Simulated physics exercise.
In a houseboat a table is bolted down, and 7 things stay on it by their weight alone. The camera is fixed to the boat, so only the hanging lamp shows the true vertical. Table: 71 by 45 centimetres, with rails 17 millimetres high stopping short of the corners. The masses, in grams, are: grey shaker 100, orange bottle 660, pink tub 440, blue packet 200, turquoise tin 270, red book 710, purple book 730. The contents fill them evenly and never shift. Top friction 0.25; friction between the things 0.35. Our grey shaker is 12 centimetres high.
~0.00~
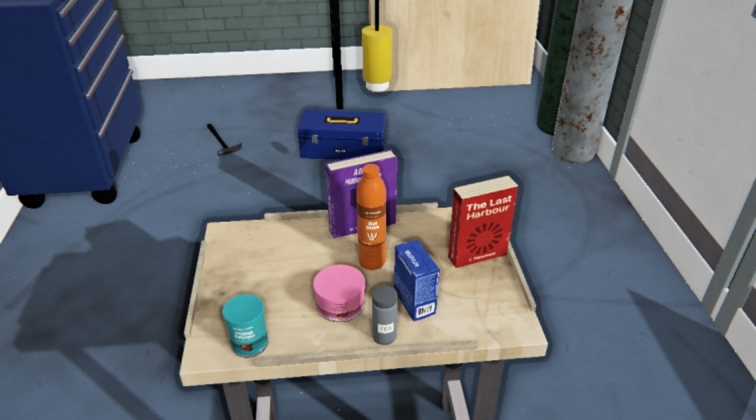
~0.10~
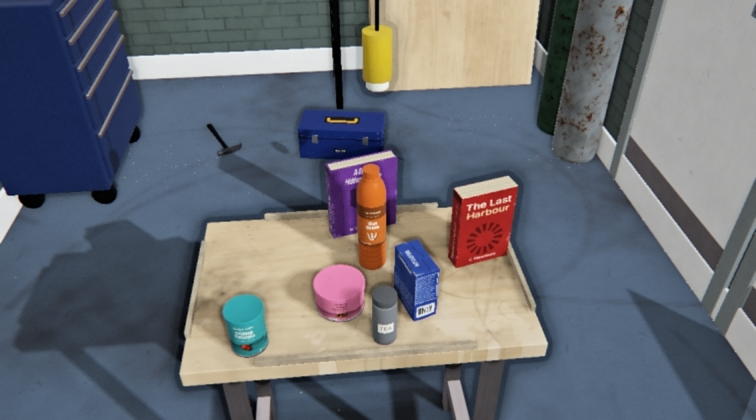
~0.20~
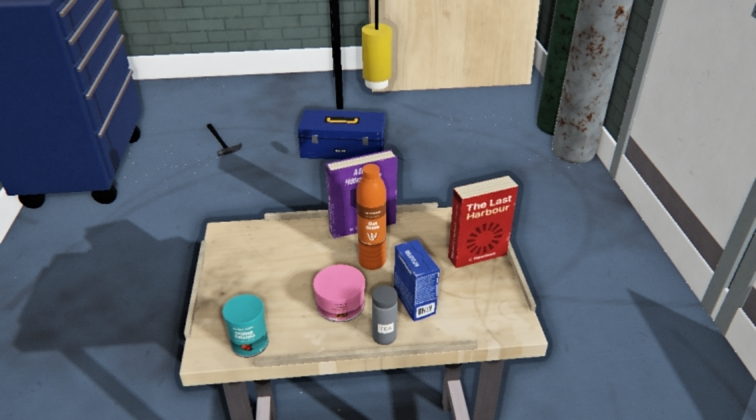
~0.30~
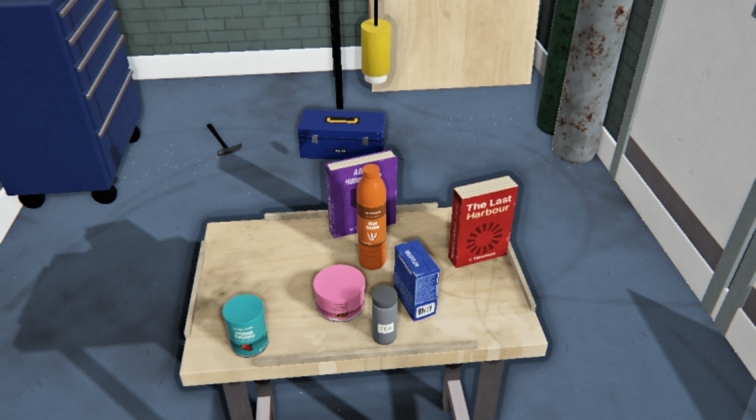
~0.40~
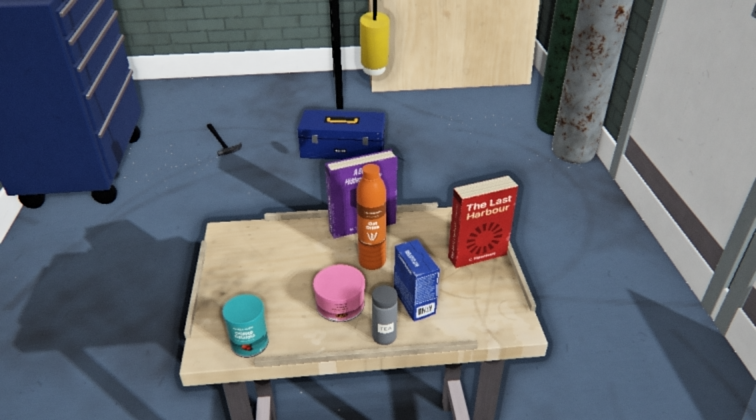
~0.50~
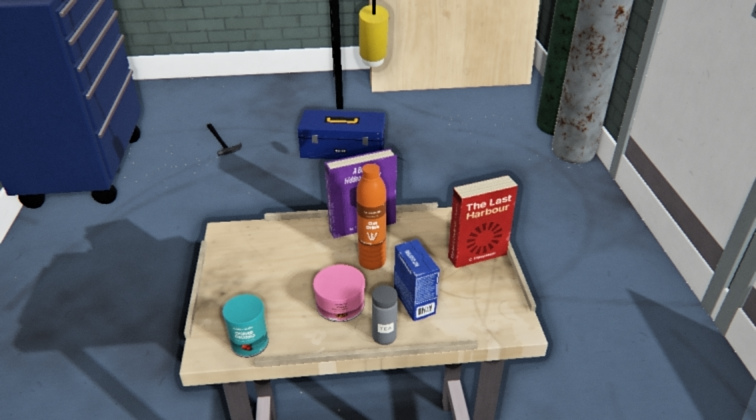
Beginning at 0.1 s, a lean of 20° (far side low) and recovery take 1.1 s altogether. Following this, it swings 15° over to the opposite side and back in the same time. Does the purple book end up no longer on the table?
Yes, it has left its place.
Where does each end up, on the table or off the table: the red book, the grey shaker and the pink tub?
Once it all settles, the red book leaves its surface, the grey shaker stays on its surface and the pink tub stays on its surface.
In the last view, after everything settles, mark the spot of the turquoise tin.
Near (250, 291).
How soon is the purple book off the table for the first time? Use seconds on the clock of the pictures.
Time: Roughly 0.7 s.
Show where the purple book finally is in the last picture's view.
It settles at around (351, 285).
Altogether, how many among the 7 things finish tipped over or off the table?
All told, 2.
After 0.80 s, heel 17°, far side down; purple book now off the table; red book tipped 45° from how it sat; blue packet slid 4 cm.
After 1.00 s, heel 6°, far side down; red book on its side; blue packet slid 10 cm; orange bottle slid 9 cm.
After 1.40 s, heel 4°, near side down; red book now off the table; blue packet slid 11 cm; orange bottle slid 10 cm.
At rest (2.8 s), off the table, red book and purple book; not toppled but over 5 cm from the start, grey shaker, orange bottle, pink tub, blue packet and turquoise tin. In the last view, purple book near (351, 285).
